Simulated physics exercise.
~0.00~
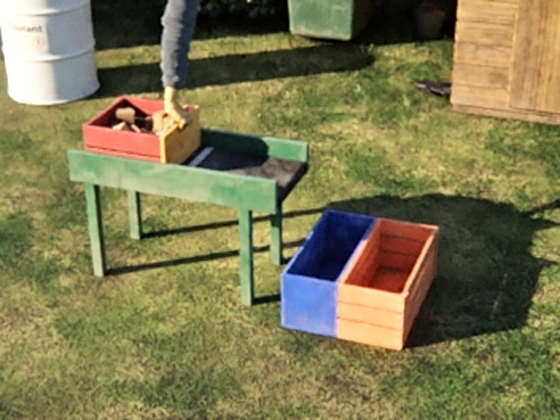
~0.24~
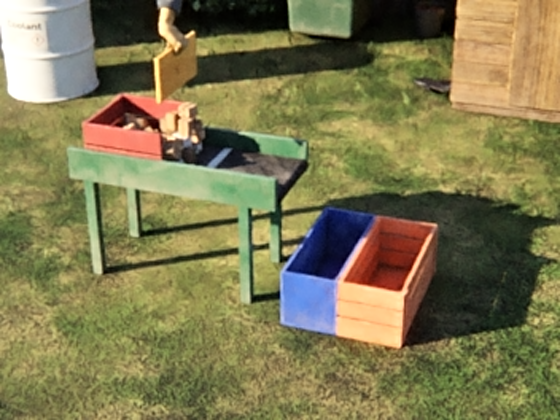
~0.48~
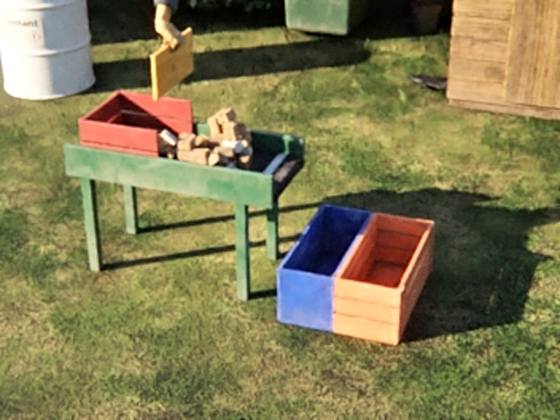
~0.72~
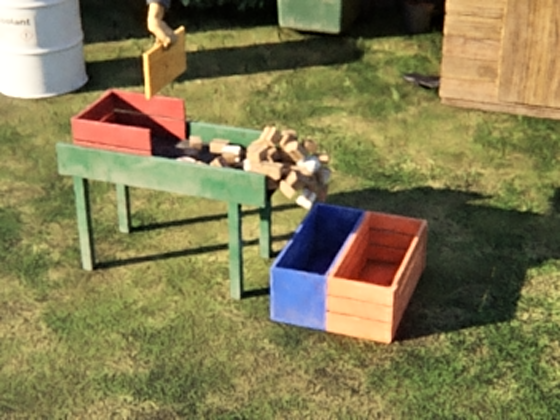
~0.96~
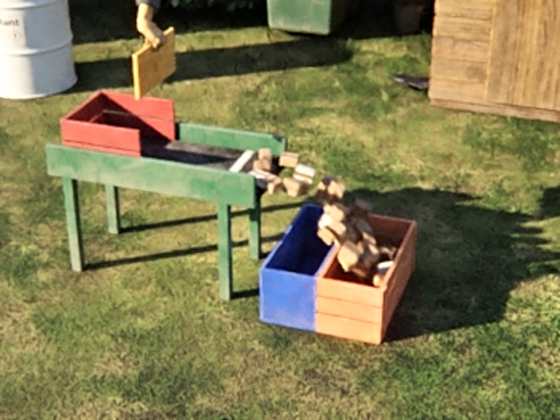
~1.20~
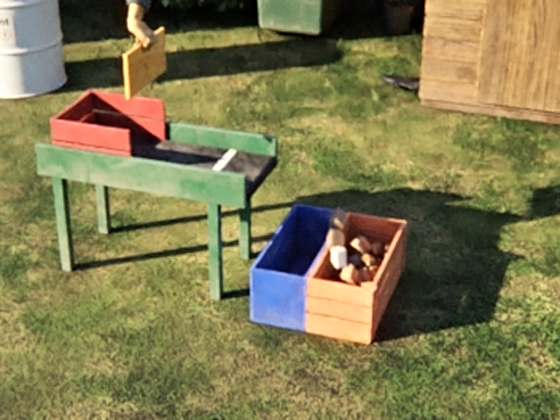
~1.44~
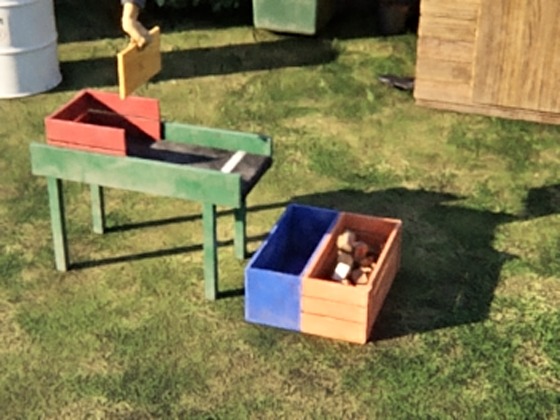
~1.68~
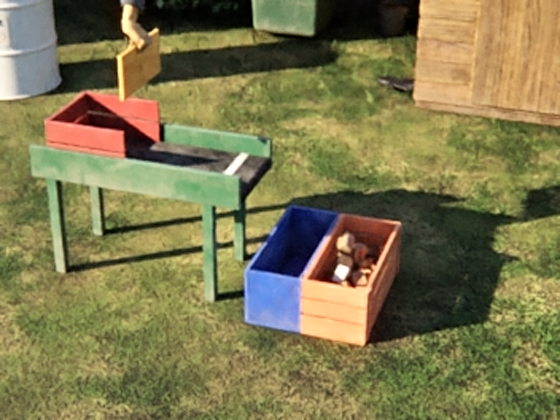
A hand lifting a yellow gate from a red pen, small wooden blocks riding a belt right and tumbling into an orange box.
